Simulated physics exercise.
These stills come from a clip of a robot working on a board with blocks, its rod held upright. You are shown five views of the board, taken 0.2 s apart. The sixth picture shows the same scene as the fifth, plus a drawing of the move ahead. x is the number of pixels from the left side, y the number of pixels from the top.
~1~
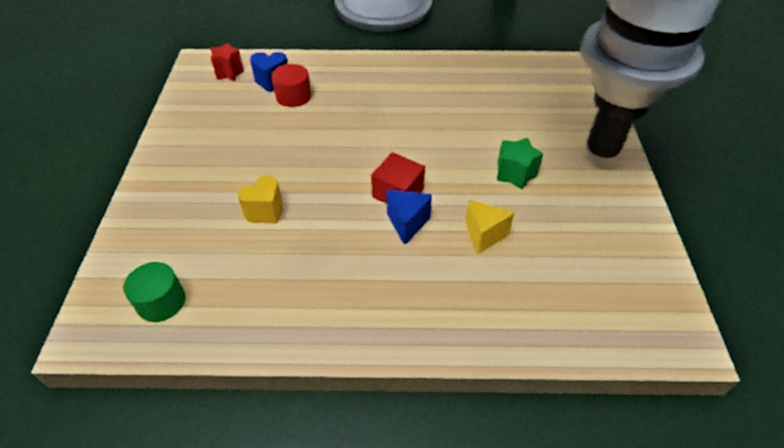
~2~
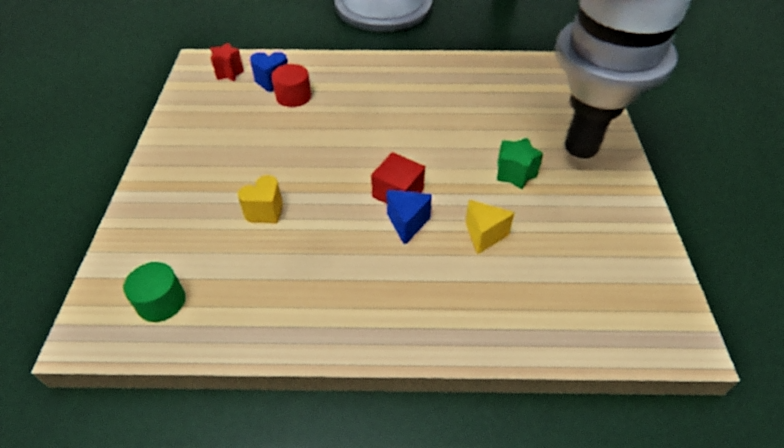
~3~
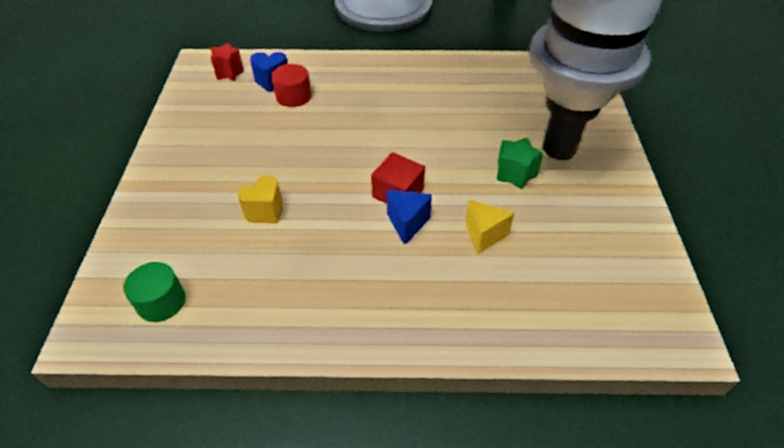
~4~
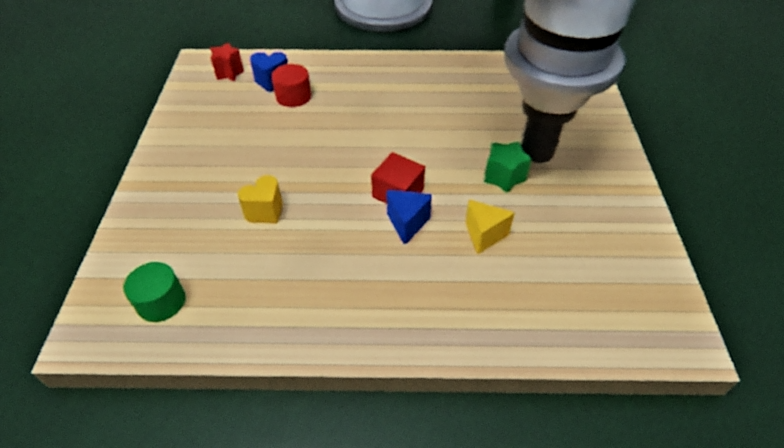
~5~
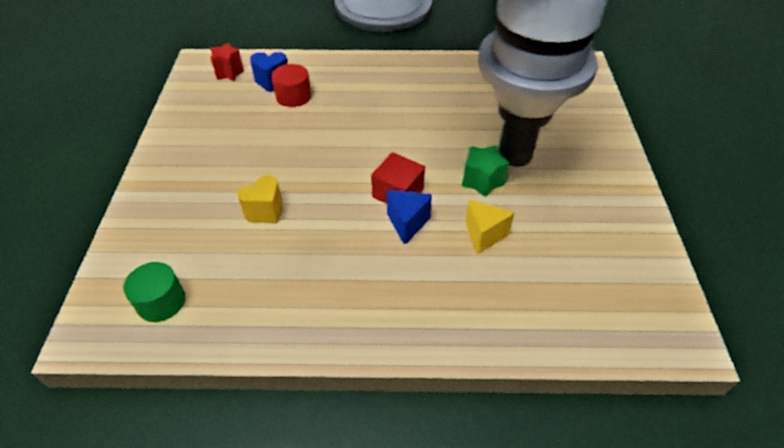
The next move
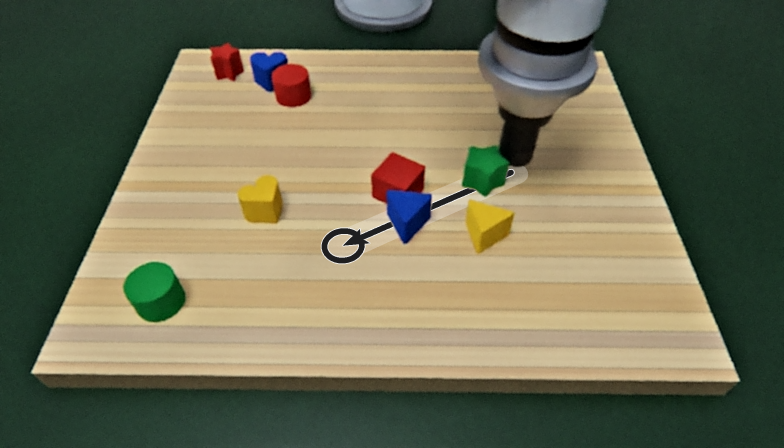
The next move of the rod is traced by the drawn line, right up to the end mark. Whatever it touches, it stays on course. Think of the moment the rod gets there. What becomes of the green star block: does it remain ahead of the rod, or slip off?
It slides aside on the way.
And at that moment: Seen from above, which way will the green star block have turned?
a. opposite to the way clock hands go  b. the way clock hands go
I choose b.
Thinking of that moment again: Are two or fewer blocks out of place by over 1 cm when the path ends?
No, that is not how it ends up.
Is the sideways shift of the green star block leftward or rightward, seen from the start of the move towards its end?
Off to the right side.
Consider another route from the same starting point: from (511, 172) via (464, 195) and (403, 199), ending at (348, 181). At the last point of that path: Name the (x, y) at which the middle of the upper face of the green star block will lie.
My estimate: (312, 165).
The drawn path runs from (511, 172) directly to (343, 245).
The first path, step by step. One third of the way, rod at (461, 179); red square block at (387, 171); green star block at (428, 177).
Two thirds of the way, rod at (403, 203); red square block at (341, 167), turned 30° clockwise; blue three-sided block at (392, 221); green star block at (370, 188), turned 40° clockwise.
At the end, rod at (341, 230); red square block at (331, 164), turned 50° clockwise; blue three-sided block at (372, 241), turned 35° anticlockwise; green star block at (335, 195), turned 90° clockwise; yellow three-sided block not moved.
